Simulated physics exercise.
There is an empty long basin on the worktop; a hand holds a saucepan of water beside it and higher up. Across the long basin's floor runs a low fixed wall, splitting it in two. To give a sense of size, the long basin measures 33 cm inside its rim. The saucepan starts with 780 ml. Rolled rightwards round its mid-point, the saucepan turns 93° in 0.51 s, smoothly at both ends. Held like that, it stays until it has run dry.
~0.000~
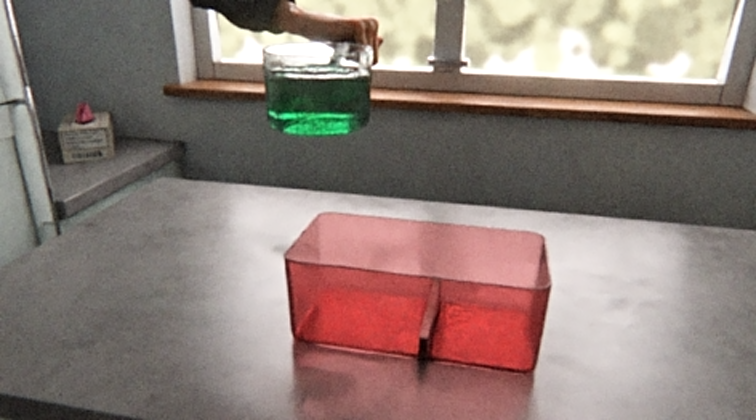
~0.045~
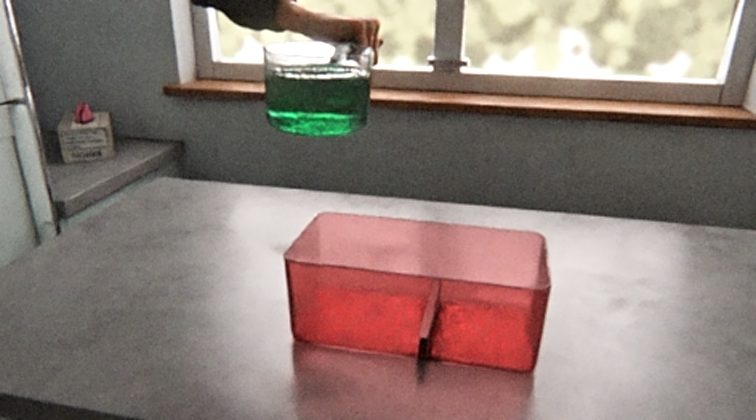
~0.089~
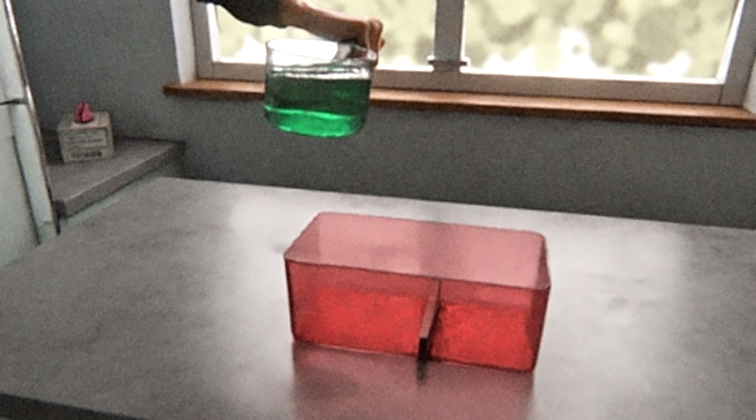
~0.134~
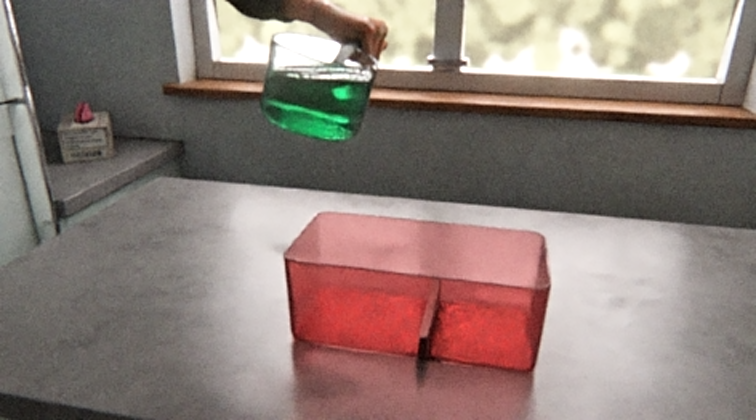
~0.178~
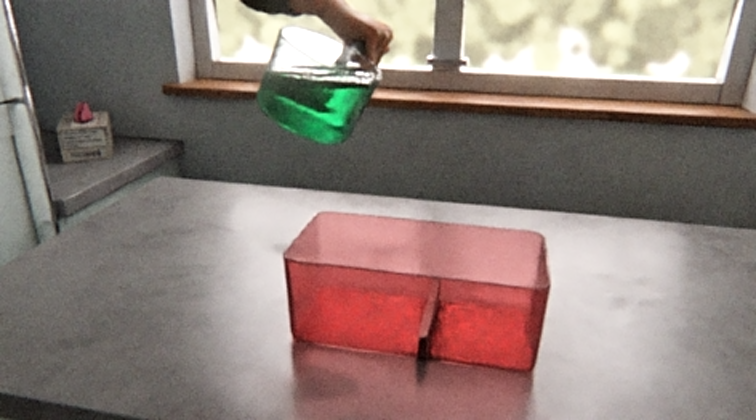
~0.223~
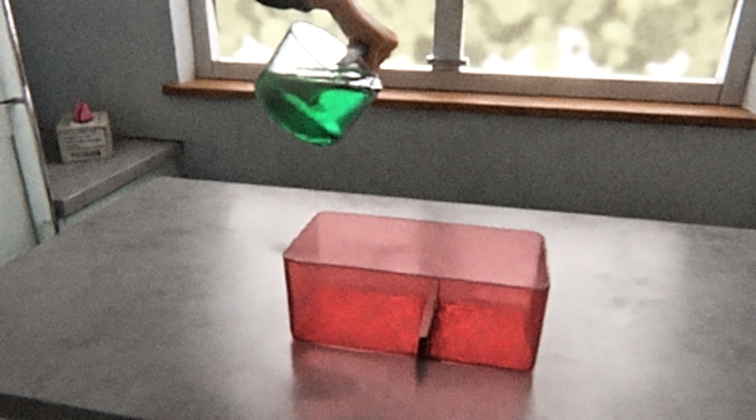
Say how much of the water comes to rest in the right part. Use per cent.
About 58 per cent comes to rest there.
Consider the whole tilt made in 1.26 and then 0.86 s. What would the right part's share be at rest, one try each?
60 then 60 %.
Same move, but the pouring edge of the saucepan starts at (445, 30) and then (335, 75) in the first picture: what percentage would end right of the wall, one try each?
70 and 10 %.
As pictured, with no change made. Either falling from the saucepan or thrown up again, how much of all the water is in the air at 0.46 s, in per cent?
46 per cent.
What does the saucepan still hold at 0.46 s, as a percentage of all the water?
Roughly 50 %.
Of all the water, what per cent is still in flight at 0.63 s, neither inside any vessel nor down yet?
Something like 22 per cent of the total.
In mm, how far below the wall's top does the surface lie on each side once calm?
Close to 20 mm left and close to 10 mm right.
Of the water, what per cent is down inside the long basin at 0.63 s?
That comes to about 58 percent.
Then, 0.46 s in, the tilt is 91° and 49 per cent is still to pour, 5 is left of the wall and 0 right of it.
Then, 0.63 s in, the tilt is 93° and 19 per cent is still to pour, 19 is left of the wall and 40 right of it.
Then, 0.81 s in, the tilt is 93° and 8 per cent is still to pour, 23 is left of the wall and 57 right of it.
Then, 1.01 s in, the tilt is 93° and 3 per cent is still to pour, 34 is left of the wall and 58 right of it.
Finally, 39 per cent lies left of the wall, 58 right of it and 2 outside.
